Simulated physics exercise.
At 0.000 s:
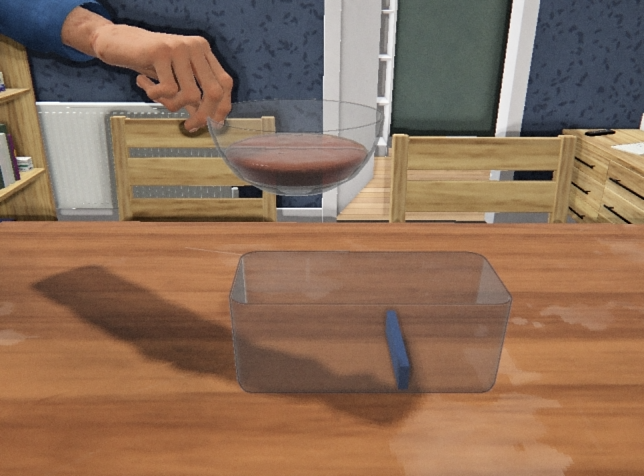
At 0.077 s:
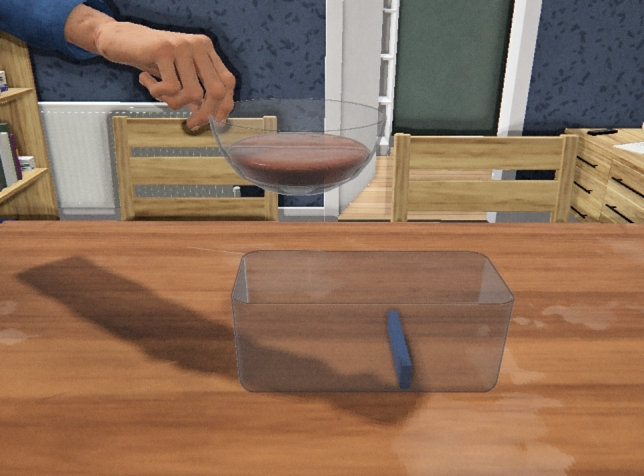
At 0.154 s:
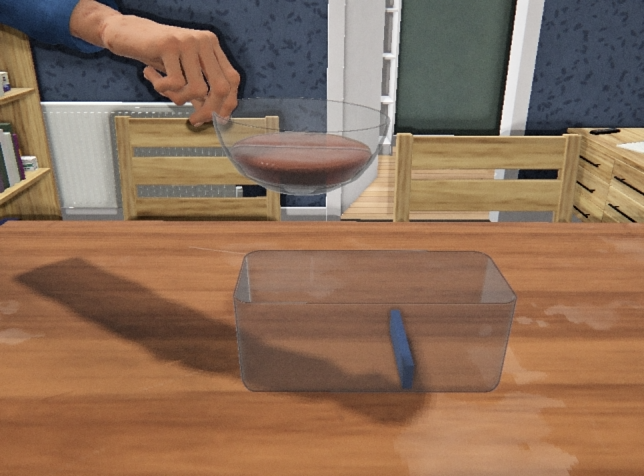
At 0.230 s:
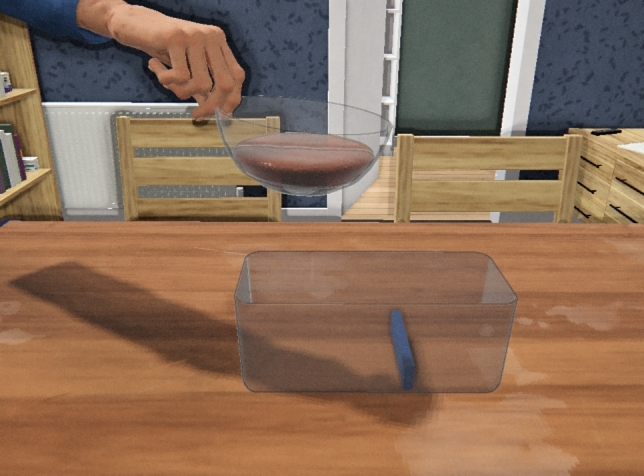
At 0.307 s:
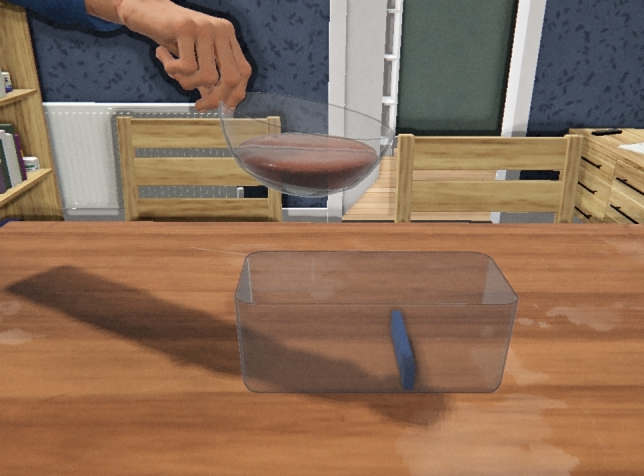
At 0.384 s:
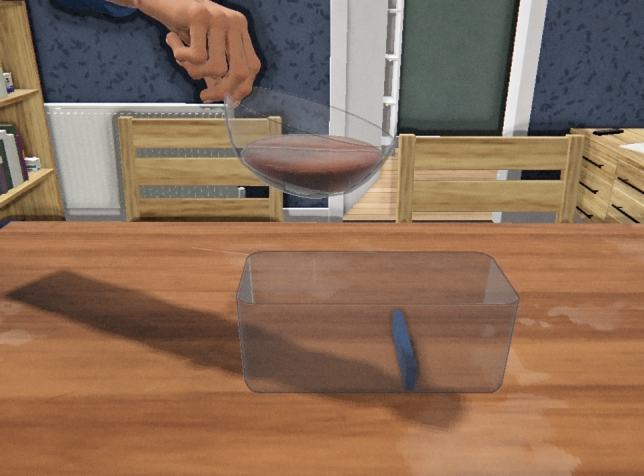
To begin with, a hand holds a clear round bowl of reddish-brown tea nearly level above an empty see-through long basin, which has a blue wall inside and stands on a wooden table. Slowly, then more noticeably, the hand tilts the bowl to the right, while the basin stays empty.
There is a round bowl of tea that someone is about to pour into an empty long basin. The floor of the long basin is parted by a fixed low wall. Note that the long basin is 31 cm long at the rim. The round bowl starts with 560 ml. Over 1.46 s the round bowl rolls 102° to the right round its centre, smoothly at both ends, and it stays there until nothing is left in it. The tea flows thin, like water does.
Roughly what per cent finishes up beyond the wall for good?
Roughly 64 per cent.
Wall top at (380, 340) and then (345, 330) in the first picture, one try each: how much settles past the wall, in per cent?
Around 75 and 95 percent, in that order.
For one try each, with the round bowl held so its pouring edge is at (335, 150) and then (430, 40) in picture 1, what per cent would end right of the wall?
I'd say 5 percent on the first go, 65 percent on the next.
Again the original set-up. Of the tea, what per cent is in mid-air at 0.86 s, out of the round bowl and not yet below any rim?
Estimate: Some 30 % of the total.
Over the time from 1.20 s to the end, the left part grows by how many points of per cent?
It comes to near 9 per cent.
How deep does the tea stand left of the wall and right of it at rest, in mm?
The left side settles near 8 mm and the right side near 28 mm.
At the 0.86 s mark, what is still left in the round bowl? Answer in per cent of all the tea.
52 %.
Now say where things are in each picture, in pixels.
In the first frame, tilt 0°; pouring edge (383, 116); surface from (225, 147) to (368, 148); the long basin's rim runs from (236, 277) to (497, 277); the wall's top is at (397, 337).
In the second frame, tilt 1°; pouring edge (385, 117); surface from (227, 146) to (370, 148).
In the third frame, tilt 3°; pouring edge (388, 119); surface from (230, 145) to (373, 149).
In the fourth frame, tilt 6°; pouring edge (390, 125); surface from (232, 145) to (375, 149).
In the fifth frame, tilt 11°; pouring edge (392, 133); surface from (236, 146) to (379, 151).
In the sixth frame, tilt 16°; pouring edge (394, 141); surface from (241, 147) to (384, 150).
Then, 0.86 s in, the tilt is 65° and 52 per cent is still to pour, 2 is left of the wall and 15 right of it.
Then, 1.20 s in, the tilt is 94° and 2 per cent is still to pour, 26 is left of the wall and 65 right of it.
Then, 1.57 s in, the tilt is 102° and 0 per cent is still to pour, 35 is left of the wall and 64 right of it.
Then, 1.96 s in, the tilt is 102° and 0 per cent is still to pour, 35 is left of the wall and 64 right of it.
Finally, 35 per cent lies left of the wall, 64 right of it and 1 outside.
